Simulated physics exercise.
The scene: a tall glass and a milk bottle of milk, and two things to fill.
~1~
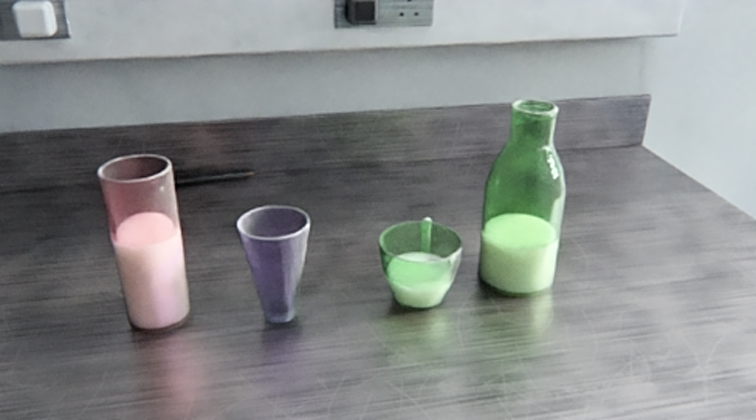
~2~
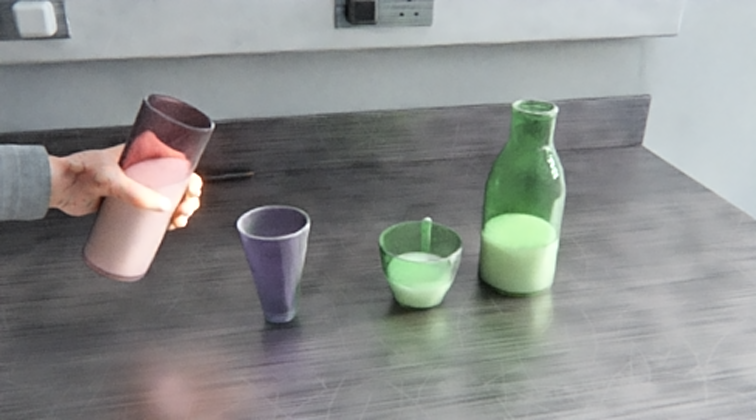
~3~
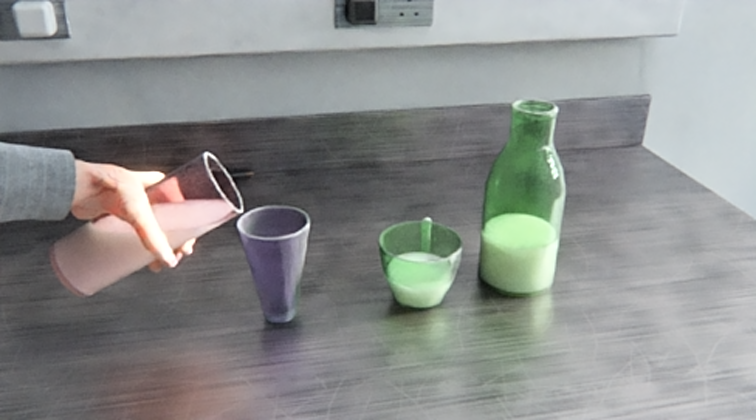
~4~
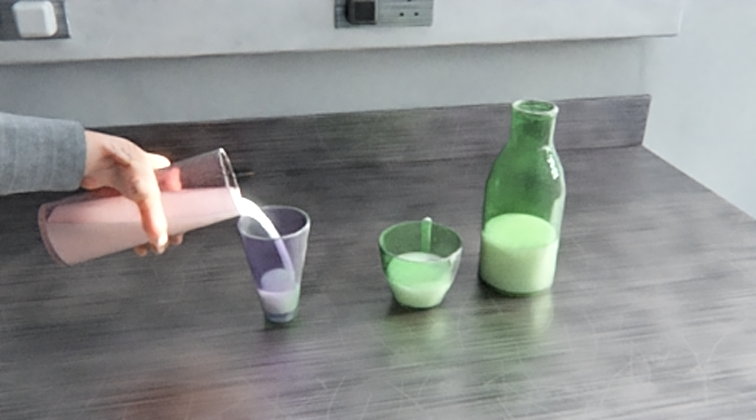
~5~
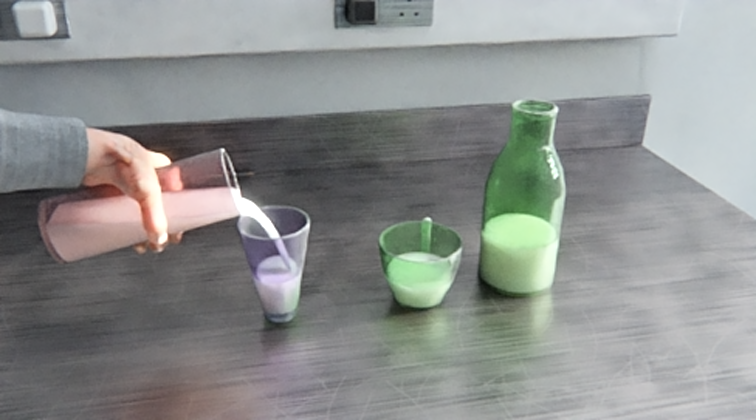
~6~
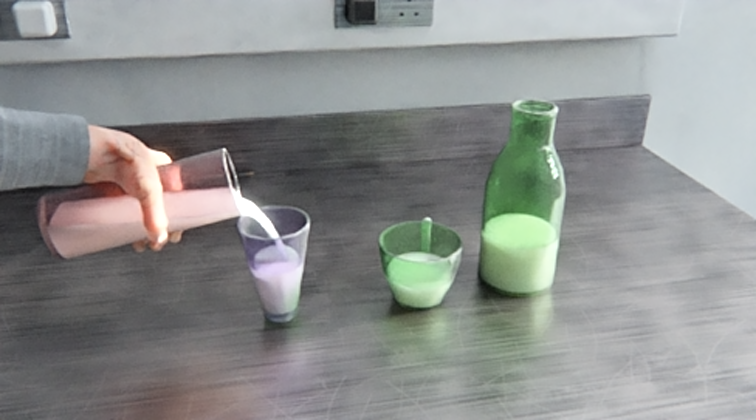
A hand lifts the tall pink glass, tilts it right, and pours milk into the purple glass.
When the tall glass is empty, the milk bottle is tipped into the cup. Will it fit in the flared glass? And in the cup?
The flared glass overflows and the cup overflows.
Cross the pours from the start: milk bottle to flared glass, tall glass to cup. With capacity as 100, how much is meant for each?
In turn 150 and 130 per cent.
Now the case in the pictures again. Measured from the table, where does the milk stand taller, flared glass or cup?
It is the flared glass on the left.
A moment on, the flared glass is nearly full.
Further on, the flared glass is full to the brim and overflowed.
When it is over, the flared glass is full to the brim and overflowed; the cup is full to the brim and overflowed.
